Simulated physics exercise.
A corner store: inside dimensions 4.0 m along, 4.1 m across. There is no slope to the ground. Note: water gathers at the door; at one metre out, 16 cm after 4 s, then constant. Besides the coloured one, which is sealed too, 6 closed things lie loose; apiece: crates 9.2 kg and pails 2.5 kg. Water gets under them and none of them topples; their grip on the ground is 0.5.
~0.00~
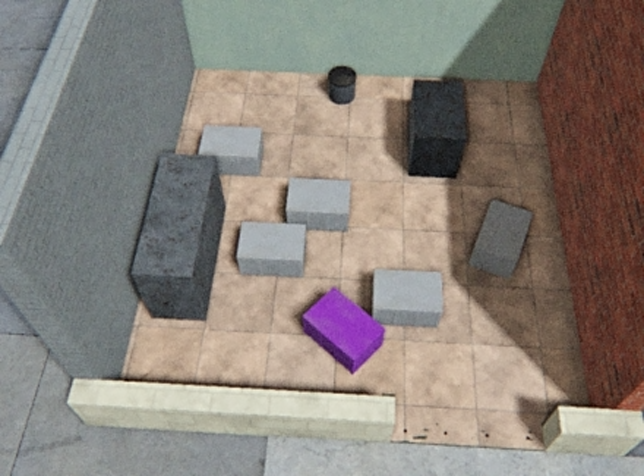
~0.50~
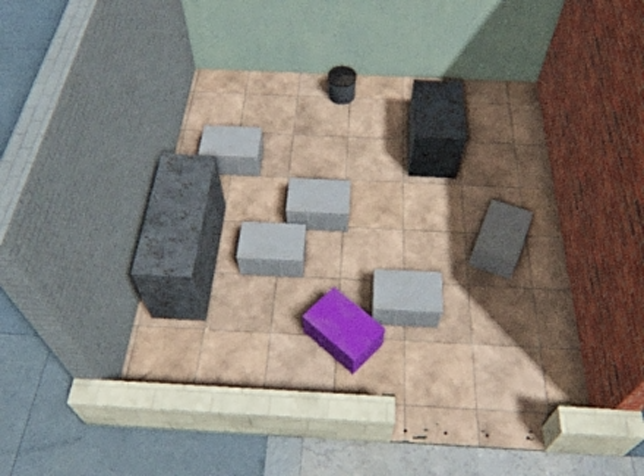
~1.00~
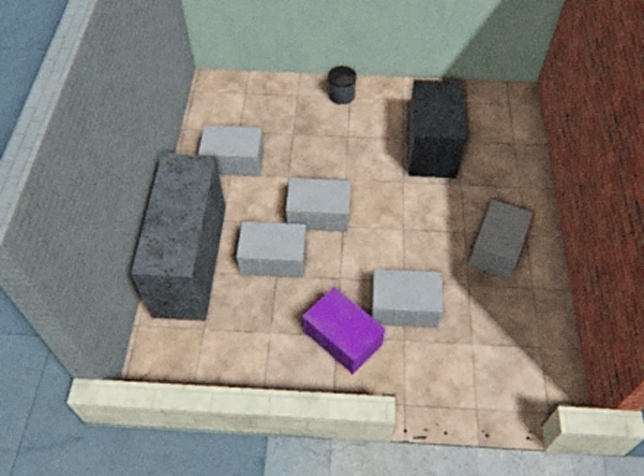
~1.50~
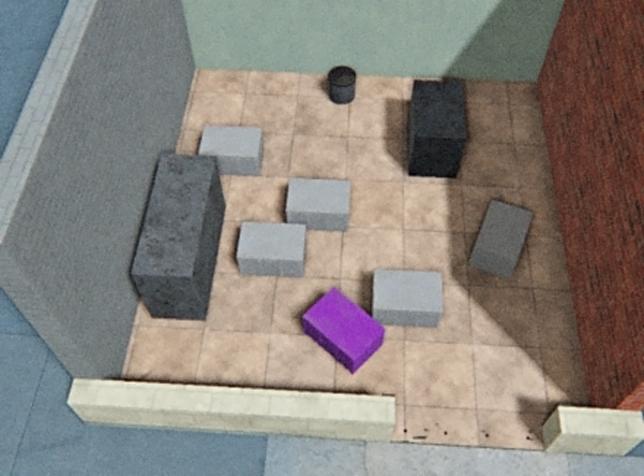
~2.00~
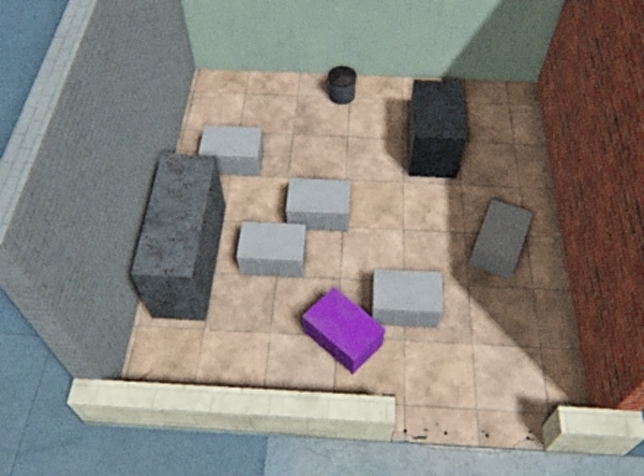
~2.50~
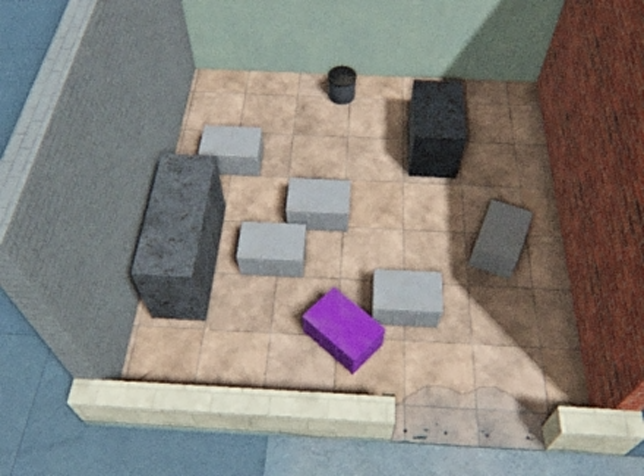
A small walled room with a tiled floor held grey blocks, a dark round container and a purple crate, none of which moved, and at the end a thin wet patch appeared in the doorway.
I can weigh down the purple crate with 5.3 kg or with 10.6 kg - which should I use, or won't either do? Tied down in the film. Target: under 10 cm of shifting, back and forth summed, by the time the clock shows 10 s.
Go with the heavier one.
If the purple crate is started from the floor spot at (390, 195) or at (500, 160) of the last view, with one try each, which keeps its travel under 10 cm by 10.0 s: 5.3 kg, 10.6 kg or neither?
Both masses fail; both masses fail.
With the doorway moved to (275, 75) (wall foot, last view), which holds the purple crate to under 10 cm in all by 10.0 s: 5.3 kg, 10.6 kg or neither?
For that position, nothing offered succeeds.
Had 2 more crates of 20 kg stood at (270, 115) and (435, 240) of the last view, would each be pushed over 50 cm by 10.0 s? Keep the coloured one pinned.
Note, in sequence: Not exceeded, not exceeded.
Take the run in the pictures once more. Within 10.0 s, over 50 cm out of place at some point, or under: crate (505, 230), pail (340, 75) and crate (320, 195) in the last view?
Taking them in order: Beyond the mark, beyond the mark and beyond the mark.
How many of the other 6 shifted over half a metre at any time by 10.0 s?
My count gives 4.
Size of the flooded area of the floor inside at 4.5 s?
Wet: Near 4.0 m2.
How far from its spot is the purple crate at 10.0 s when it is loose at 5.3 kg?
Close to 20 centimetres.
After 3.5 s the purple crate would be 0 cm from its start with 5.3 kg and 0 cm from its start with 10.6 kg; 0 cm of water round it then.
After 4.5 s the purple crate would be 11 cm from its start with 5.3 kg and 0 cm from its start with 10.6 kg; 3 cm of water round it then.
After 7.0 s the purple crate would be 22 cm from its start with 5.3 kg and 0 cm from its start with 10.6 kg; 2 cm of water round it then.
After 10.0 s the purple crate would be 22 cm from its start with 5.3 kg and 0 cm from its start with 10.6 kg; 2 cm of water round it then.
